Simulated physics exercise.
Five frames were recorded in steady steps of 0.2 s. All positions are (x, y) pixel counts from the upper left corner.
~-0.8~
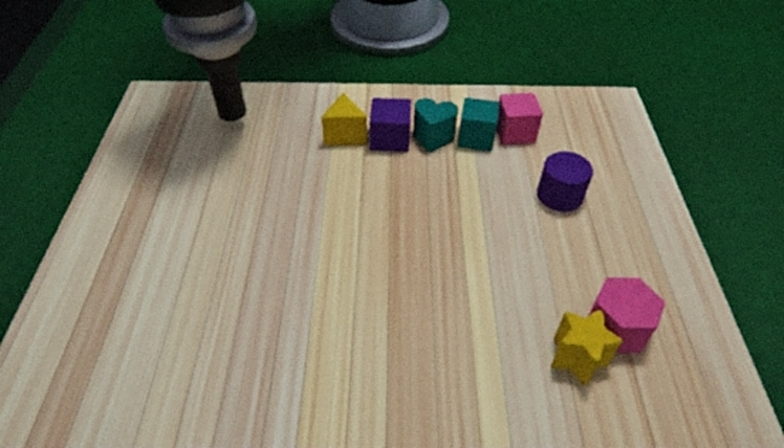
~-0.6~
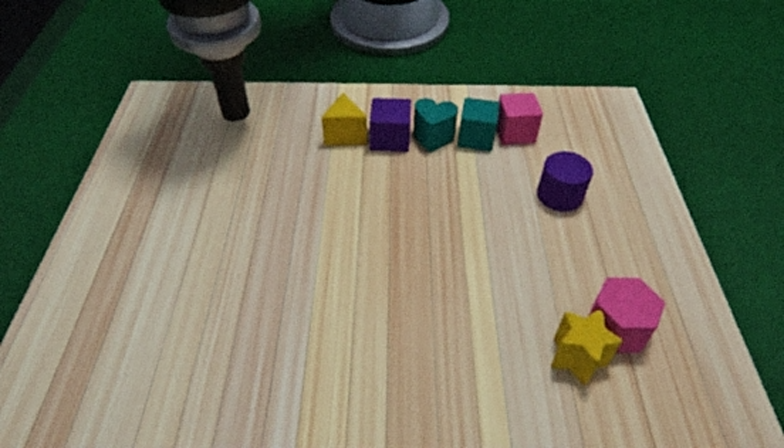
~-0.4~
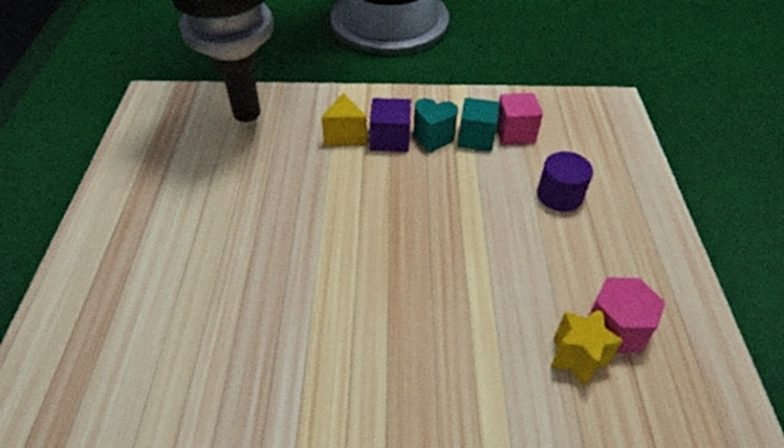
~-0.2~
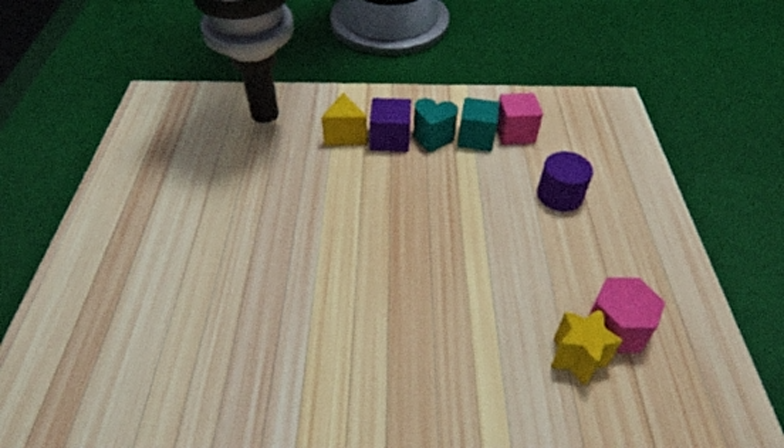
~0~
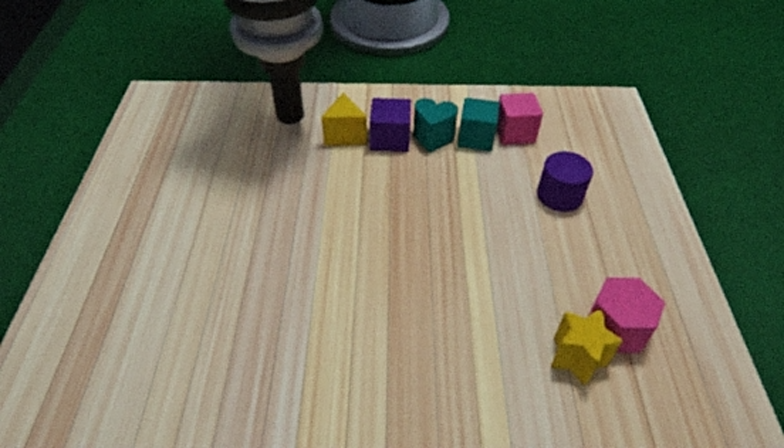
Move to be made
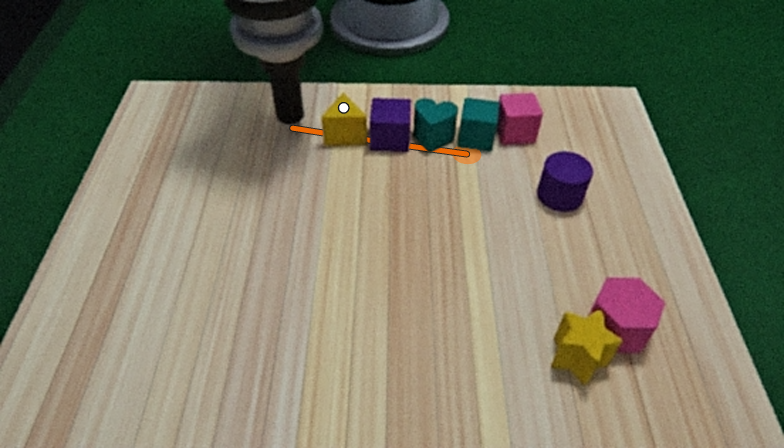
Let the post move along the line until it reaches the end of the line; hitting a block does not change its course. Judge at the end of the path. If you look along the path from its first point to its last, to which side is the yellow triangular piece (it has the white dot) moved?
So, looking from the first point of the path to the last, the yellow triangular piece moves rightwards.
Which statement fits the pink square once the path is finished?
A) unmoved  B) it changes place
(B)
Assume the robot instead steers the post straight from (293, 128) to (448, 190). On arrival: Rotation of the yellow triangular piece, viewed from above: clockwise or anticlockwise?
Top view: Counterclockwise.
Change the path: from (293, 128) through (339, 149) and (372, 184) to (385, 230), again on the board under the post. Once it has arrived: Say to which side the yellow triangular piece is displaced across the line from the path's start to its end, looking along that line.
The shift is leftward.
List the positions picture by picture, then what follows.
The first frame shows lower end of the post (233, 113), tops of blocks, yellow triangular piece (344, 108), purple square (391, 110), turquoise heart (436, 109), turquoise square (481, 109), pink square (521, 104).
The second frame shows post (236, 113), blocks as before.
The third frame shows post (247, 114), blocks as before.
The fourth frame shows post (265, 115), blocks as before.
The fifth frame shows post (291, 116), yellow triangular piece (344, 108), purple square (391, 110), turquoise heart (436, 109), turquoise square (481, 109), pink square (521, 104).
The drawn path runs in a line from (293, 128) to (467, 154); the dot is on the yellow triangular piece.
On the path given first. One third of the way, post (348, 125); yellow triangular piece (372, 118); purple square (407, 113), turned 30° anticlockwise; turquoise heart (444, 108); turquoise square (485, 109).
Two thirds of the way, post (408, 134); yellow triangular piece (418, 138), turned 25° clockwise; purple square (455, 122), turned 60° anticlockwise; turquoise heart (482, 106), turned 25° anticlockwise; turquoise square (520, 102); pink square (558, 101), turned 20° clockwise.
At the end, post (468, 142); yellow triangular piece (424, 144), turned 55° clockwise; purple square (506, 133), turned 75° anticlockwise; turquoise heart (485, 105), turned 45° anticlockwise; turquoise square (520, 102); pink square (558, 101), turned 20° clockwise.
